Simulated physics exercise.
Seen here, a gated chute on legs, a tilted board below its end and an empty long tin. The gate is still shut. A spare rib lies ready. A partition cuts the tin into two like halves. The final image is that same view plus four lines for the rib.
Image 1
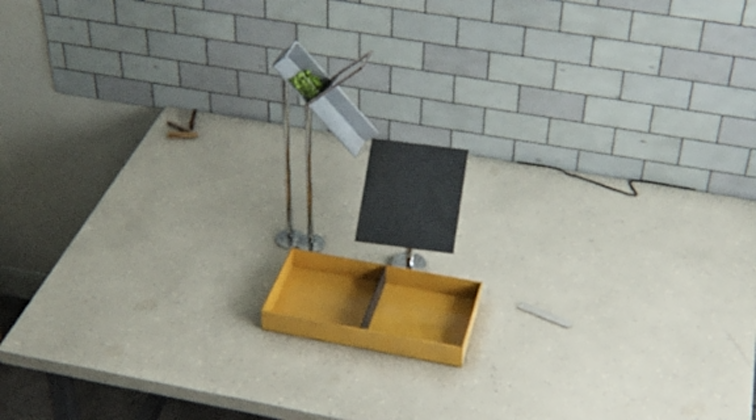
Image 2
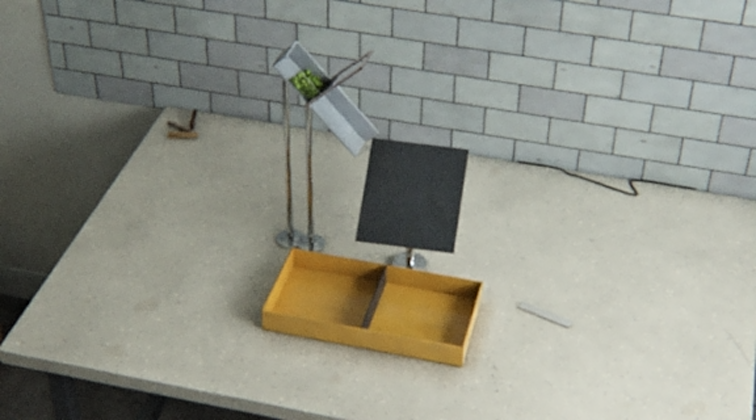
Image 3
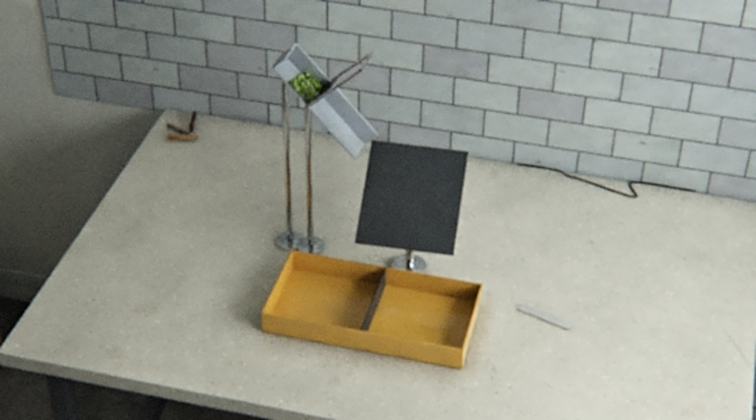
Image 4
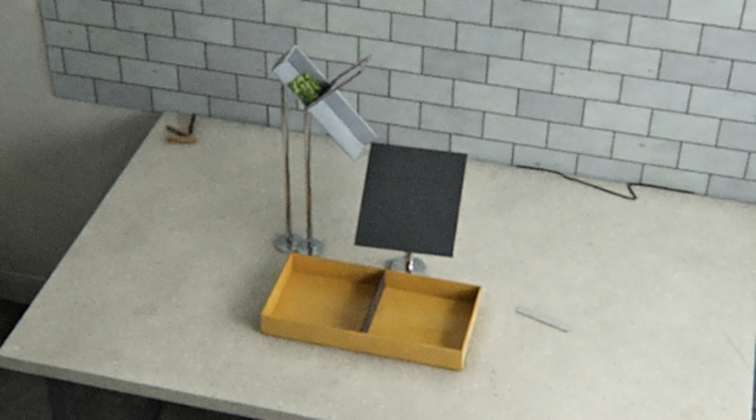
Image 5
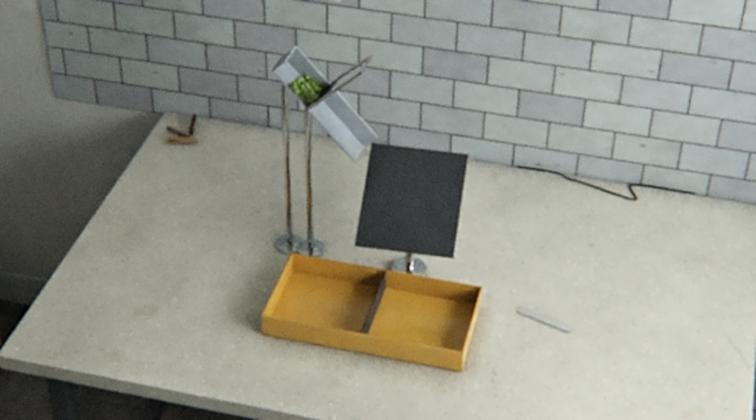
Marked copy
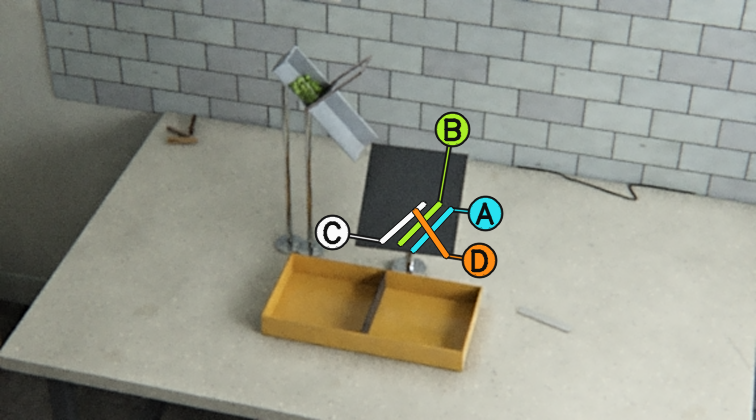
A large pale worktop stands against a grey brick wall, seen from above at an angle. Near its middle, a grey chute on two thin legs slopes down to the right with green peas at its upper part, beside a tilted black board, a divided yellow-orange tin in front and a thin strip lying to the right. Nothing visibly moves, apart from the view shifting very slightly.
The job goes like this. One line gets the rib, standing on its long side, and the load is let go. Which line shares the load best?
Go for B.
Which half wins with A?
Right.
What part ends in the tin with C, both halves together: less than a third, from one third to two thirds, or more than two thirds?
More than two thirds.
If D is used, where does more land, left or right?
More lands on the right.
On the marked copy, line A from (450, 209) to (413, 250); line B from (439, 204) to (400, 243); line C from (423, 204) to (382, 241); line D from (415, 211) to (446, 255).
With A, of what is caught, a small part in the left half, nearly all in the right.
With B, of what is caught, about half in the left half, about half in the right.
With C, of what is caught, nearly all in the left half, a small part in the right.
With D, of what is caught, a small part in the left half, nearly all in the right.
